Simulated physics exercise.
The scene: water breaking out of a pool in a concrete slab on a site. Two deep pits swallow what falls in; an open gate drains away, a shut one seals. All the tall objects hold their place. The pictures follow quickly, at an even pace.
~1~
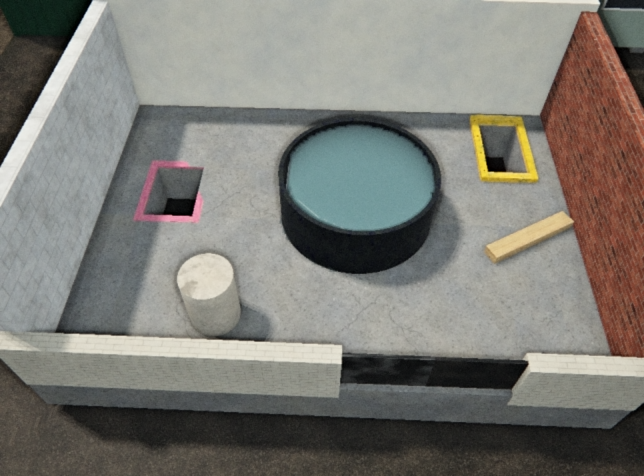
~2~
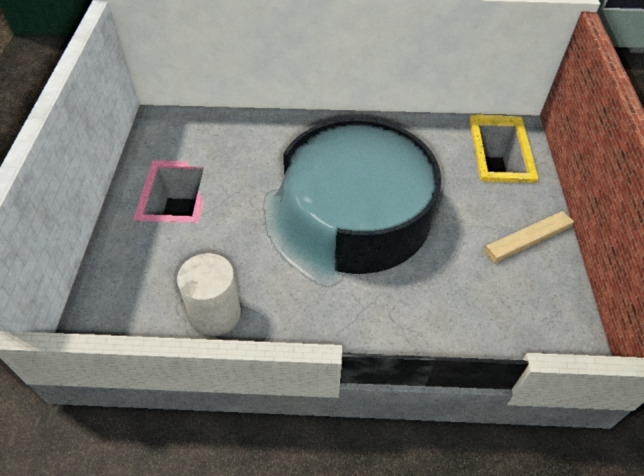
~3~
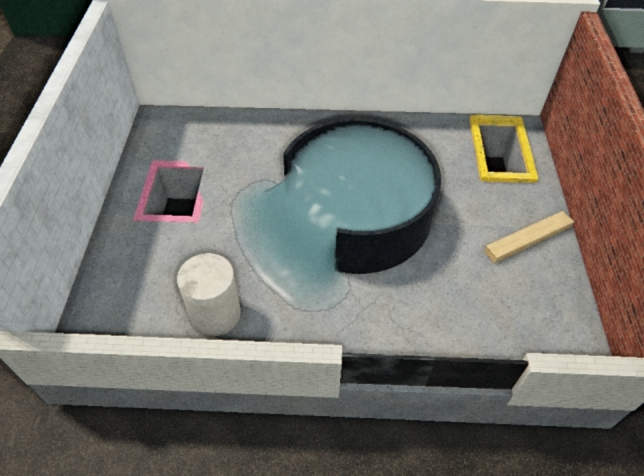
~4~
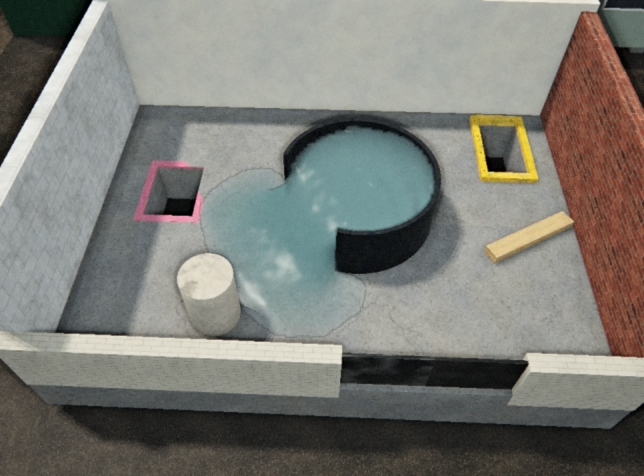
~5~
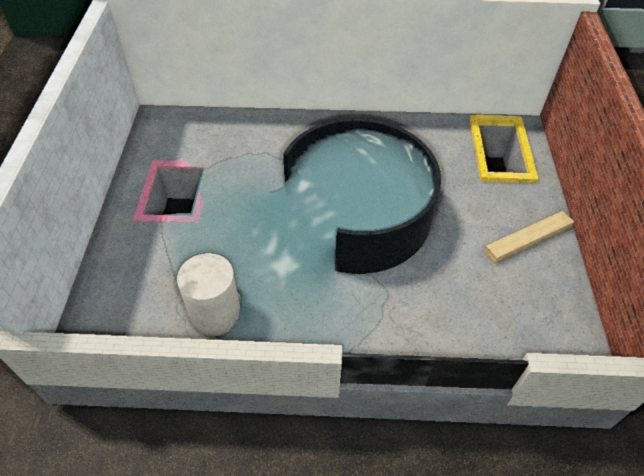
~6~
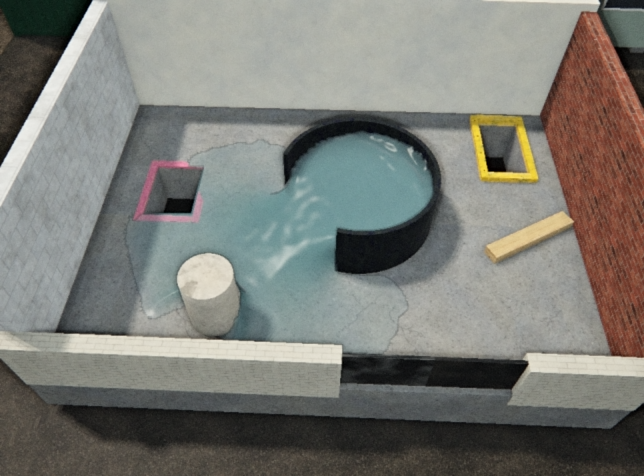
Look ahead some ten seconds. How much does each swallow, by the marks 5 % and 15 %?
In the end: The gate takes less than 5 %; the yellow pit takes less than 5 %; the pink pit takes more than 15 %.
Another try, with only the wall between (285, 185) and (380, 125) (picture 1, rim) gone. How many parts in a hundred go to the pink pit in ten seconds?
Per cent: Pink 50.
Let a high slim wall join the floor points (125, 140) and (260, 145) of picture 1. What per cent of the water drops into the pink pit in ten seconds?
Parts in a hundred: Pink 45.
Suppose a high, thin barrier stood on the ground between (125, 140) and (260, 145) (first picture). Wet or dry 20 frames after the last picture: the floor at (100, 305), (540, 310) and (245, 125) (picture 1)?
As listed: Flooded, wet, dry.
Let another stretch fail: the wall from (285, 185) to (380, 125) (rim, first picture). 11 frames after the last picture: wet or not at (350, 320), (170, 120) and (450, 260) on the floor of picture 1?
In that order: Not flooded, covered, not flooded.
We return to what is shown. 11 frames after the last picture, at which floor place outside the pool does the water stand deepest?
I would point to (72, 291).
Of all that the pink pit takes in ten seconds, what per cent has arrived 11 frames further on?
Some 20 per cent.
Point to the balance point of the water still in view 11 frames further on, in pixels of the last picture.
Near (244, 259).
A moment on, water covers 35 % of the floor; the gate 0 %, the yellow pit 0 %, the pink pit 4 %.
Next, water covers 40 % of the floor; the gate 0 %, the yellow pit 0 %, the pink pit 7 %.
Then, water covers 60 % of the floor; the gate 0 %, the yellow pit 0 %, the pink pit 13 %.
Later, water covers 90 % of the floor; the gate 0 %, the yellow pit 0 %, the pink pit 27 %.
In the end, water covers 95 % of the floor; the gate 0 %, the yellow pit 0 %, the pink pit 37 %.
